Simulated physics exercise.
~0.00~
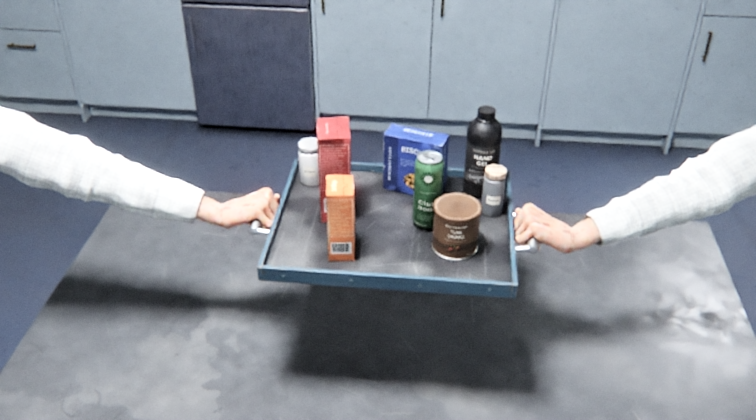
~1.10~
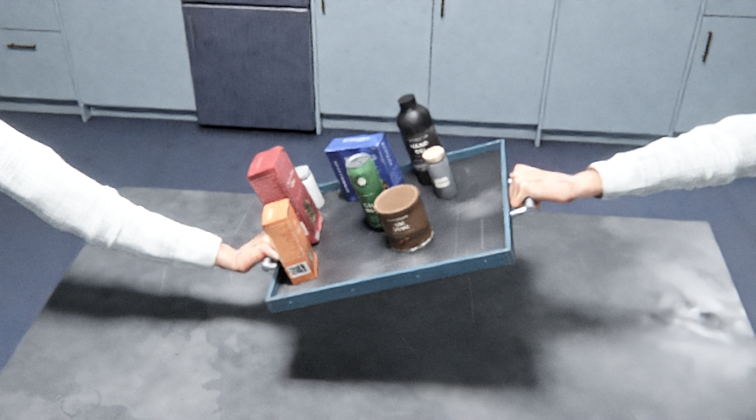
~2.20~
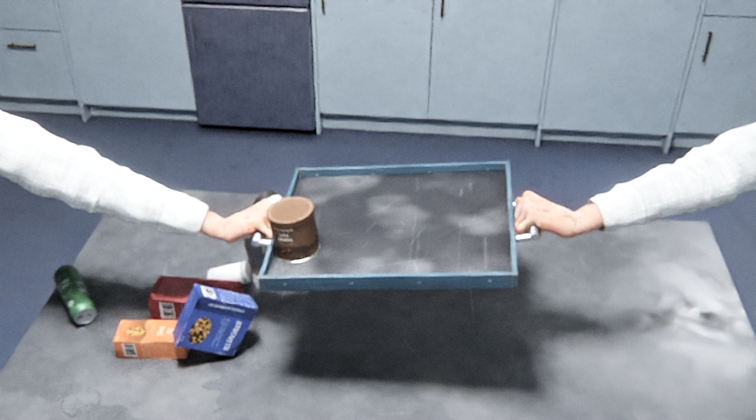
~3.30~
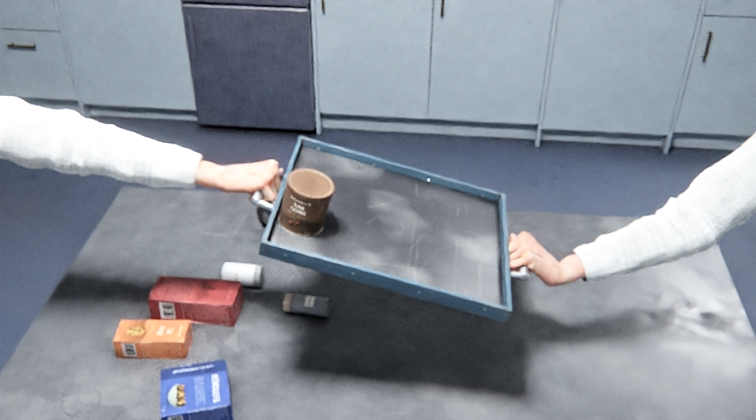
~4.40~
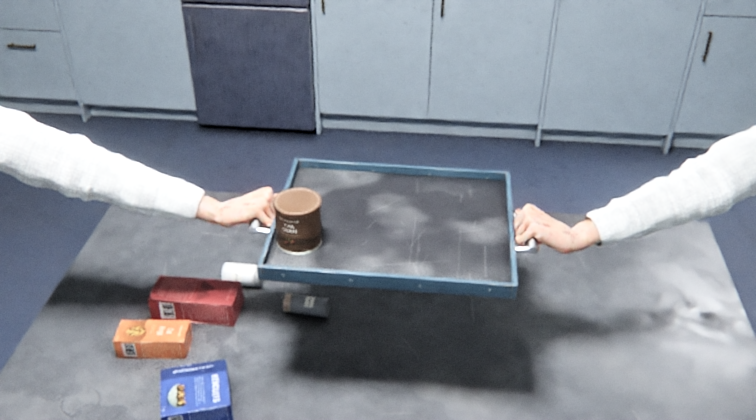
In a blue-cabinet kitchen, two hands tip a loaded tray left, spilling everything but a sliding brown tin, then right, then level.
